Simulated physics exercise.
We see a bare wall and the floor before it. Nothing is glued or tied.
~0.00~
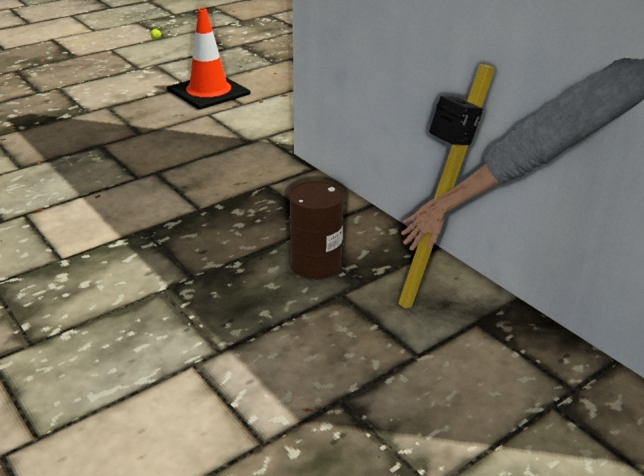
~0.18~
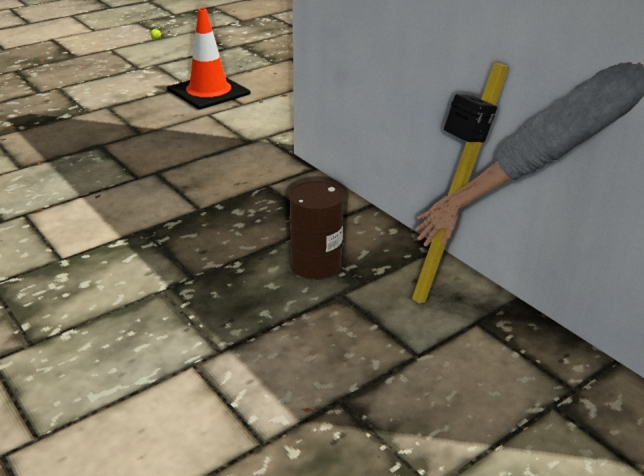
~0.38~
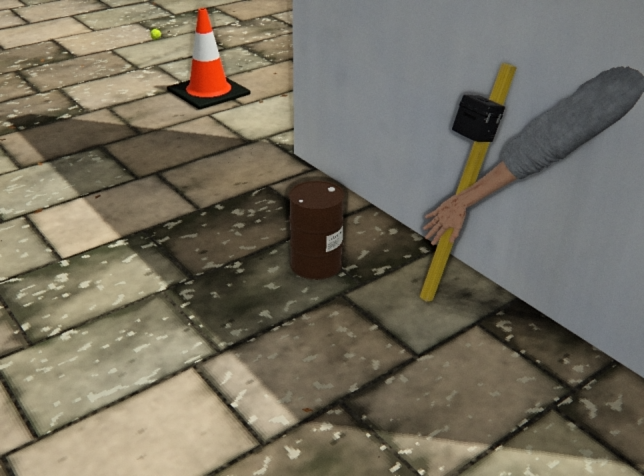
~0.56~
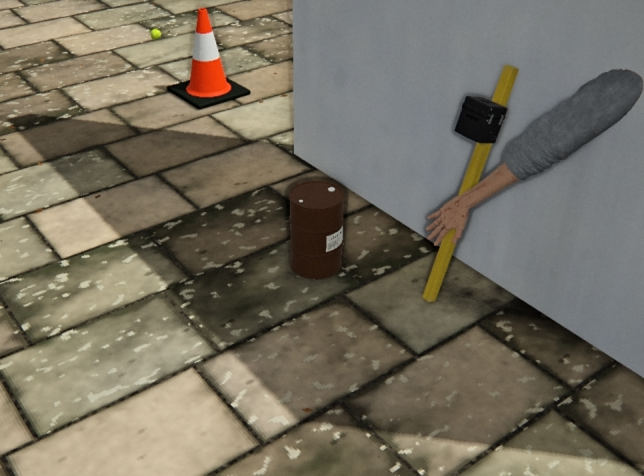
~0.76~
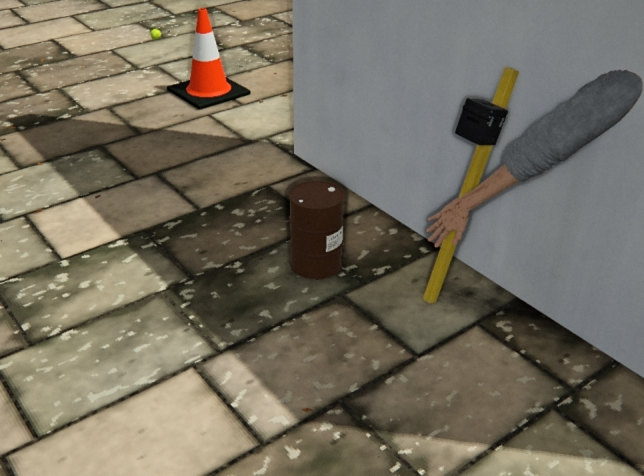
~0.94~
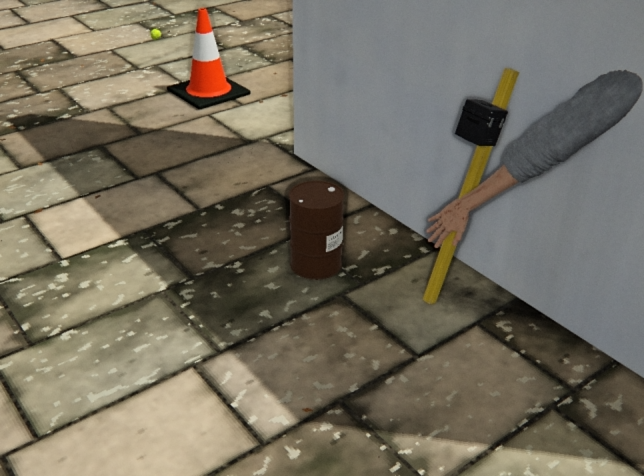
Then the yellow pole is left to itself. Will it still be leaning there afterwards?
As it turns out, it remains leaning.
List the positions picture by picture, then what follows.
In the first frame, not yet at the wall; yellow pole (444, 194); brown canister (316, 230).
In the second frame, not yet at the wall; yellow pole (457, 190); brown canister (316, 230).
In the third frame, not yet at the wall; yellow pole (465, 189); brown canister (316, 230).
In the fourth frame, not yet at the wall; yellow pole (468, 190); brown canister (316, 230).
In the fifth frame, leant on the wall, still held; yellow pole (468, 192); brown canister (316, 230).
In the sixth frame, leant on the wall, still held; yellow pole (468, 193); brown canister (316, 230).
After 1.24 s, no change.
After 1.54 s, yellow pole resting near (468, 193).
In the end (2.2 s), both unmoved. At the end, from the last picture's camera, yellow pole near (468, 193). The pole stays up.
